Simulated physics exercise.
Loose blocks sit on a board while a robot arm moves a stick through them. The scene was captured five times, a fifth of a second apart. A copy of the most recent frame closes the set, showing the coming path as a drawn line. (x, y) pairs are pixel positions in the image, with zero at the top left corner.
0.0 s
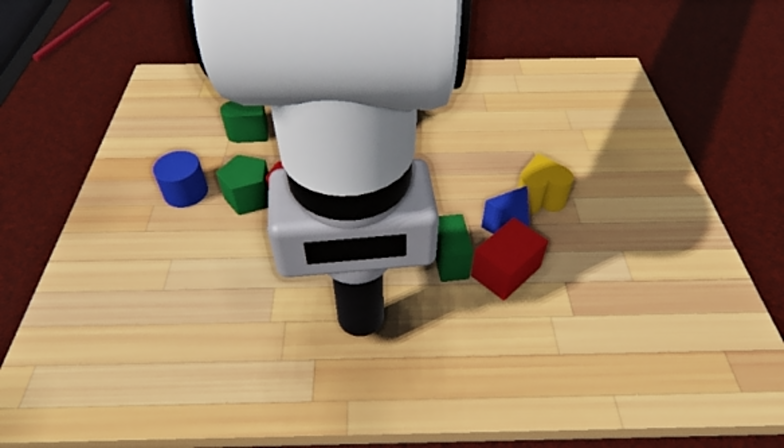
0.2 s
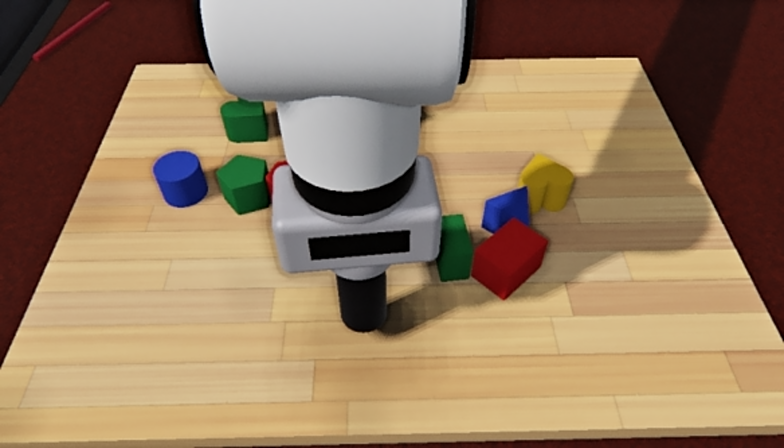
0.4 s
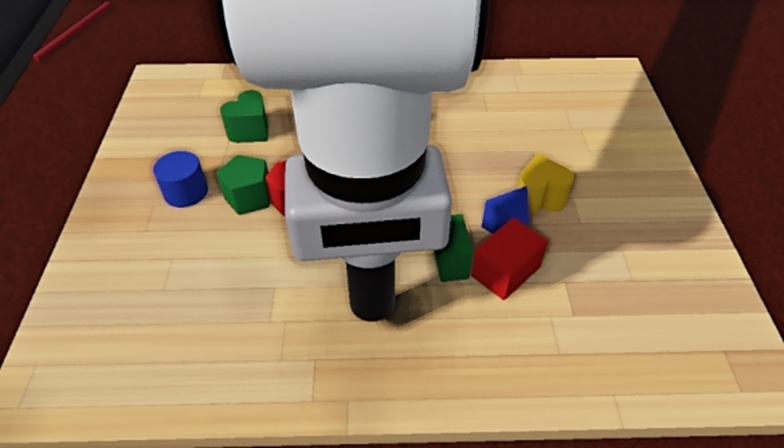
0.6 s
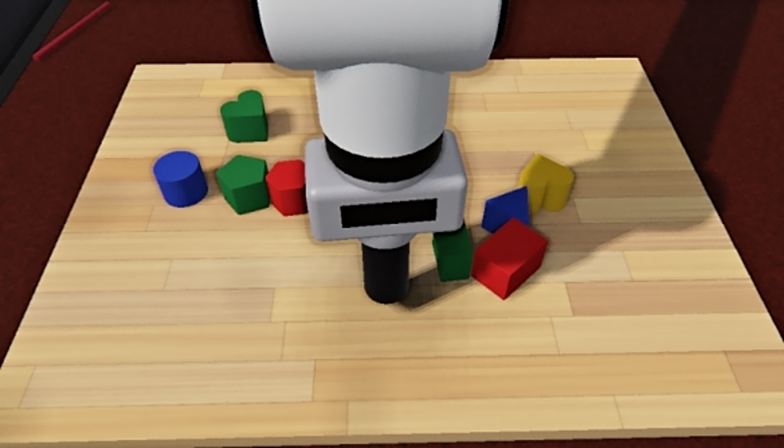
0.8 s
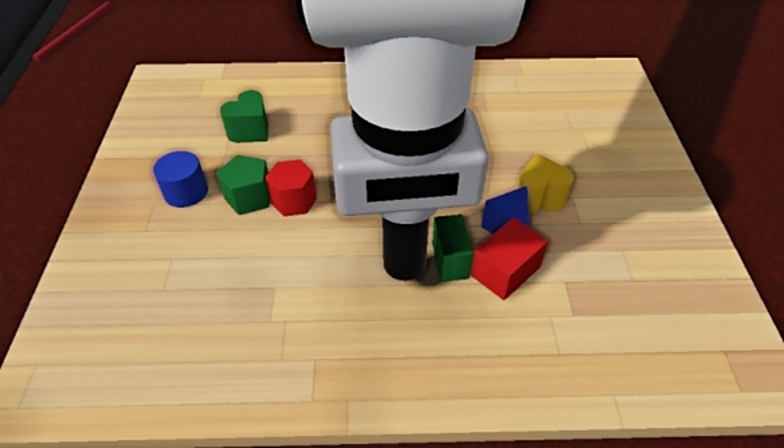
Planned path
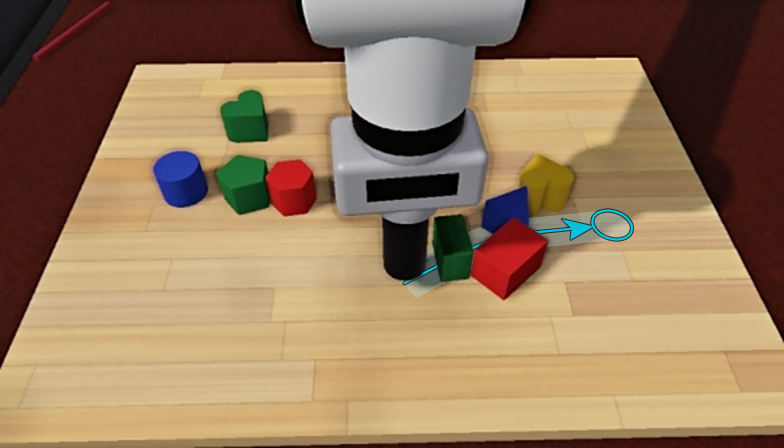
On a wooden board, a robot arm moves its black stick up and right among still blocks.
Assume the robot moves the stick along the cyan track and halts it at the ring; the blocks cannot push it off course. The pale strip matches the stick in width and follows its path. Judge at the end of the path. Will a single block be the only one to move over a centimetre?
No
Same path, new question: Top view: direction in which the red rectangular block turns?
From above, clockwise.
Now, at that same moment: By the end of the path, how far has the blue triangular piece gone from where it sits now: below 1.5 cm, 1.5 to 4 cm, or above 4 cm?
It is going to finish beyond 4 cm from where it is now.
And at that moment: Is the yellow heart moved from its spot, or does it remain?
Answer: Moved.
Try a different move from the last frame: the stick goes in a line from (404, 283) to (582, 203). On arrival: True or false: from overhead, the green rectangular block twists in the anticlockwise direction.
Answer: False.
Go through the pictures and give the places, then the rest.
Stick tip at (361, 317); block tops, green rectangular block at (453, 234); red rectangular block at (512, 245); blue triangular piece at (514, 202); yellow heart at (546, 172), in the first frame.
Stick at (364, 314); blocks unchanged, in the second frame.
Stick at (372, 303); blocks unchanged, in the third frame.
Stick at (386, 287); blocks unchanged, in the fourth frame.
Stick at (405, 264); green rectangular block at (453, 234); red rectangular block at (512, 245); blue triangular piece at (514, 202); yellow heart at (546, 172), in the fifth frame.
Path on the board, from (404, 283) through (503, 237) to (612, 225).
What follows on the original path. One third of the way, stick at (473, 230); green rectangular block at (510, 233), turned 40° clockwise; red rectangular block at (546, 248), turned 10° anticlockwise; blue triangular piece at (519, 202), turned 20° anticlockwise.
Two thirds of the way, stick at (546, 212); green rectangular block at (565, 231), turned 90° clockwise; red rectangular block at (580, 260), turned 35° clockwise; blue triangular piece at (557, 175), turned 90° anticlockwise; yellow heart at (560, 153).
At the end, stick at (620, 205); green rectangular block at (567, 231), turned 90° clockwise; red rectangular block at (580, 260), turned 35° clockwise; blue triangular piece at (593, 175), turned 160° anticlockwise; yellow heart at (561, 148), turned 15° anticlockwise.
